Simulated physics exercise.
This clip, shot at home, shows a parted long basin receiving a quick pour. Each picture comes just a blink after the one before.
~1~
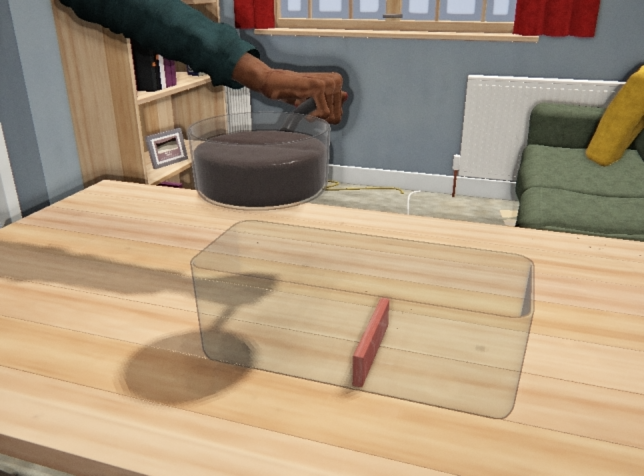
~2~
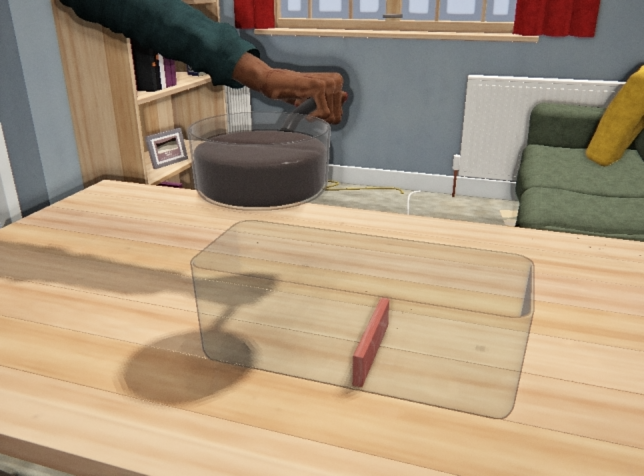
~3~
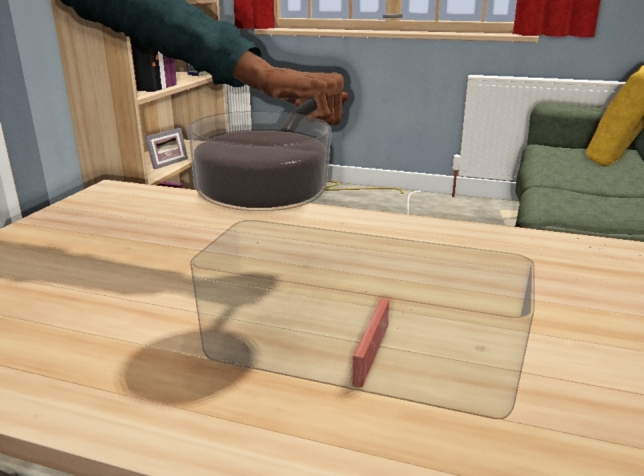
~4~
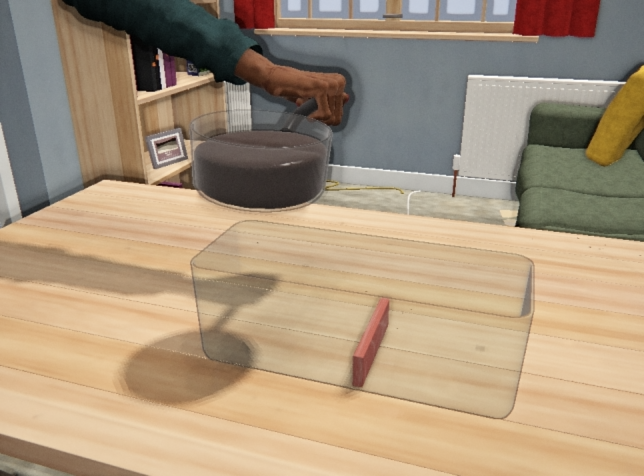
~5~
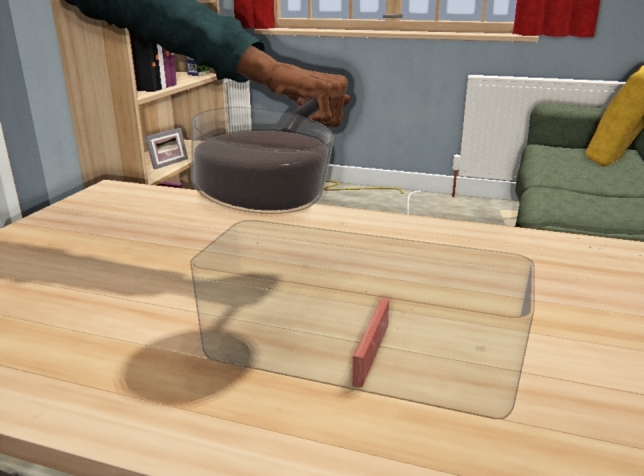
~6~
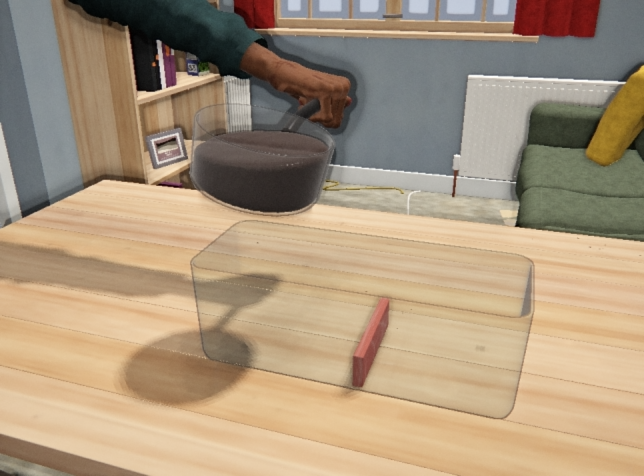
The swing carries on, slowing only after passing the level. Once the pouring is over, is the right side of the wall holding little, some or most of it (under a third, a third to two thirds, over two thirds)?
It holds some.
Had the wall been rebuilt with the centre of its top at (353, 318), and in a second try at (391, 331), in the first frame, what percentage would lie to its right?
The first placement leaves close to 65 per cent, the second close to 20 per cent.
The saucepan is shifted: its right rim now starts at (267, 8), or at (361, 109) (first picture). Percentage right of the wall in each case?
Roughly 15 per cent, then roughly 75 per cent.
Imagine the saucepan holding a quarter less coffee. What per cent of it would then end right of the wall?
30 %.
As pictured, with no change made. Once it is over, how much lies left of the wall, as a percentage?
50 % or thereabouts.
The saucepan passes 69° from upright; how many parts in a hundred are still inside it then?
I'd put it near 50 %.
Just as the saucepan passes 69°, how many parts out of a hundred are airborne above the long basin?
Roughly 30 %.
A moment on, the saucepan is tipped part way and 48 per cent is still to pour, 7 is left of the wall and 17 right of it.
Next, the saucepan is tipped right over and 5 per cent is still to pour, 44 is left of the wall and 47 right of it.
Then the saucepan is tipped right over and 0 per cent is still to pour, 52 is left of the wall and 48 right of it.
Later the saucepan is tipped right over and 0 per cent is still to pour, 52 is left of the wall and 48 right of it.
Finally, 52 per cent lies left of the wall, 48 right of it and 0 outside.
